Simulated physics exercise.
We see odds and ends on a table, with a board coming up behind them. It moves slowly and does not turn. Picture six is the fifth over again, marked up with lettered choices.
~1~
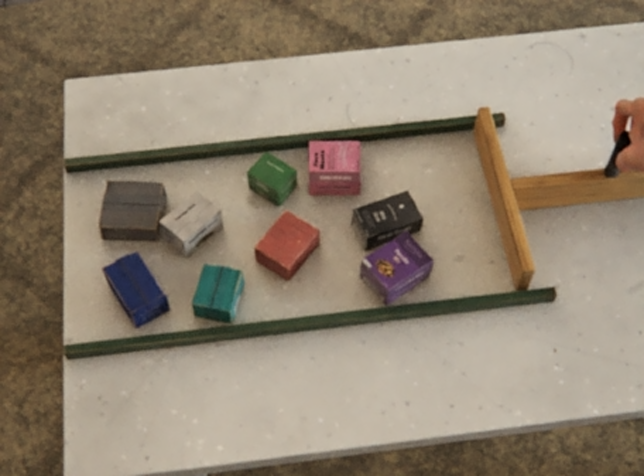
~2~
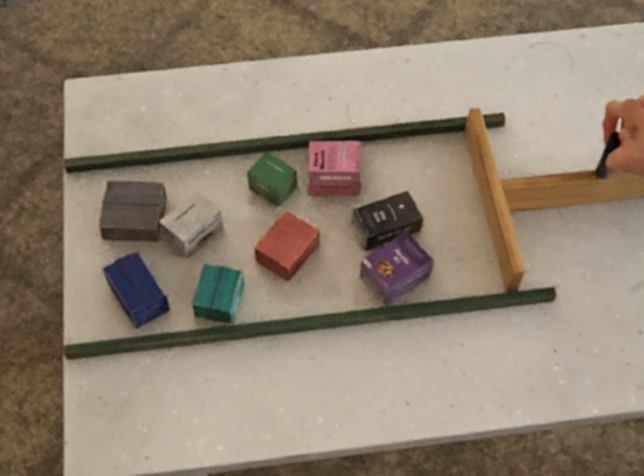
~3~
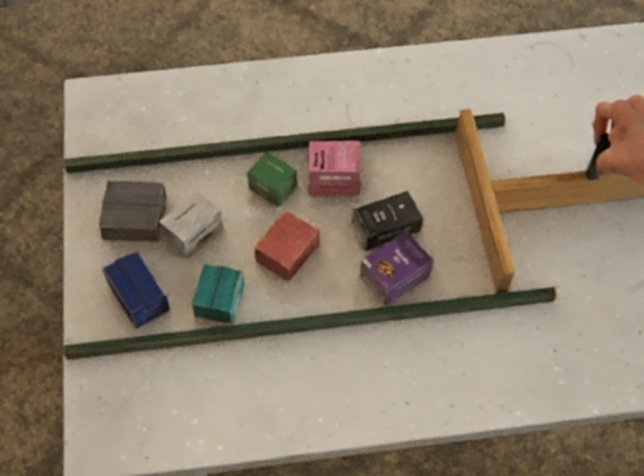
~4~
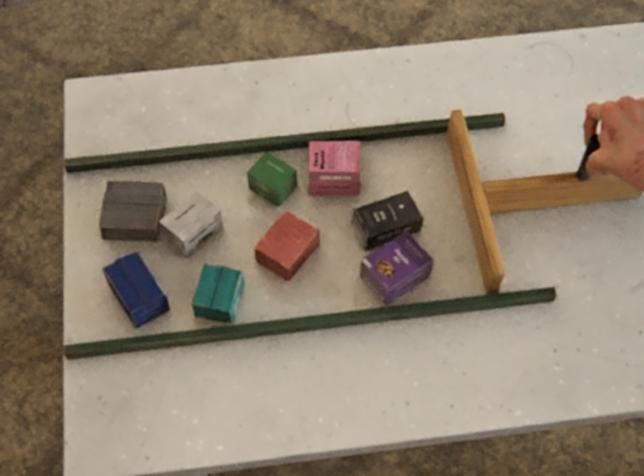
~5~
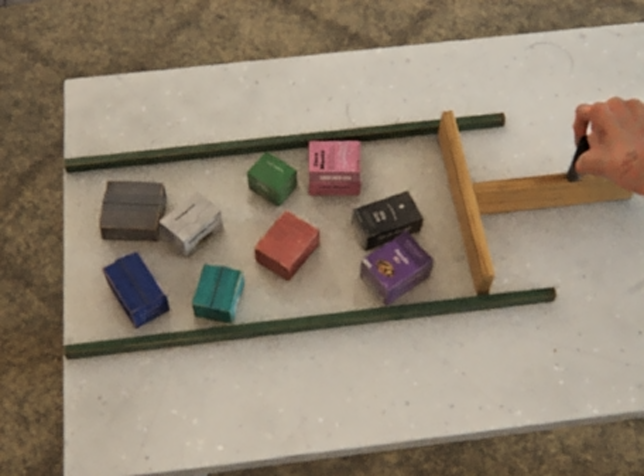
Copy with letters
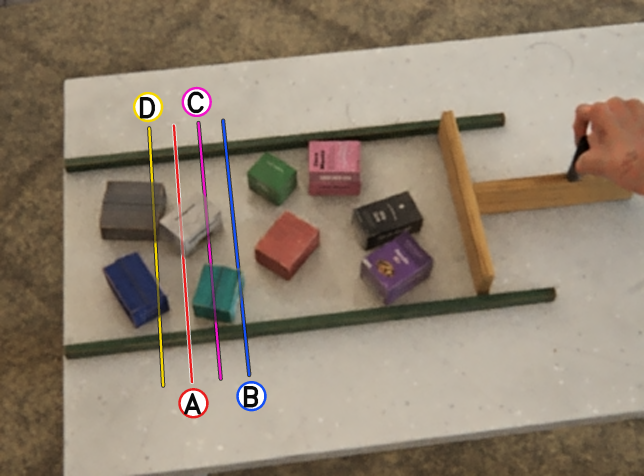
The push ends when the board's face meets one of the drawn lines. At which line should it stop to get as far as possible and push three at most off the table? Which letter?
Up to line D.
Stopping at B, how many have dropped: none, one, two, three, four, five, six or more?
By then, none.
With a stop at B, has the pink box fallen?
By then, no.
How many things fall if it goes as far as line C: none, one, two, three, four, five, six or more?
The count is none.
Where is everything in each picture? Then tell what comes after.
The first frame shows white packet (193, 224); green box (273, 179); turquoise box (218, 294).
The second frame shows board (496, 185); black box (387, 221).
The third frame shows board (486, 187); grey box (133, 211).
The fourth frame shows board (477, 188); red block (287, 245).
The fifth frame shows board (467, 189); white packet (193, 224); green box (273, 179); turquoise box (218, 294).
On the copy, A at (182, 244); B at (235, 238); C at (209, 241); D at (156, 247).
On D. First, board (356, 201); pink box (314, 172); green box (263, 180).
Then, board (244, 213); grey box (107, 197); blue box (116, 291).
Finally, board (155, 223); blue box over the edge; white packet over the edge; three fallen.
By contrast, A is within the limit but short; B is within the limit but short; C is within the limit but short.
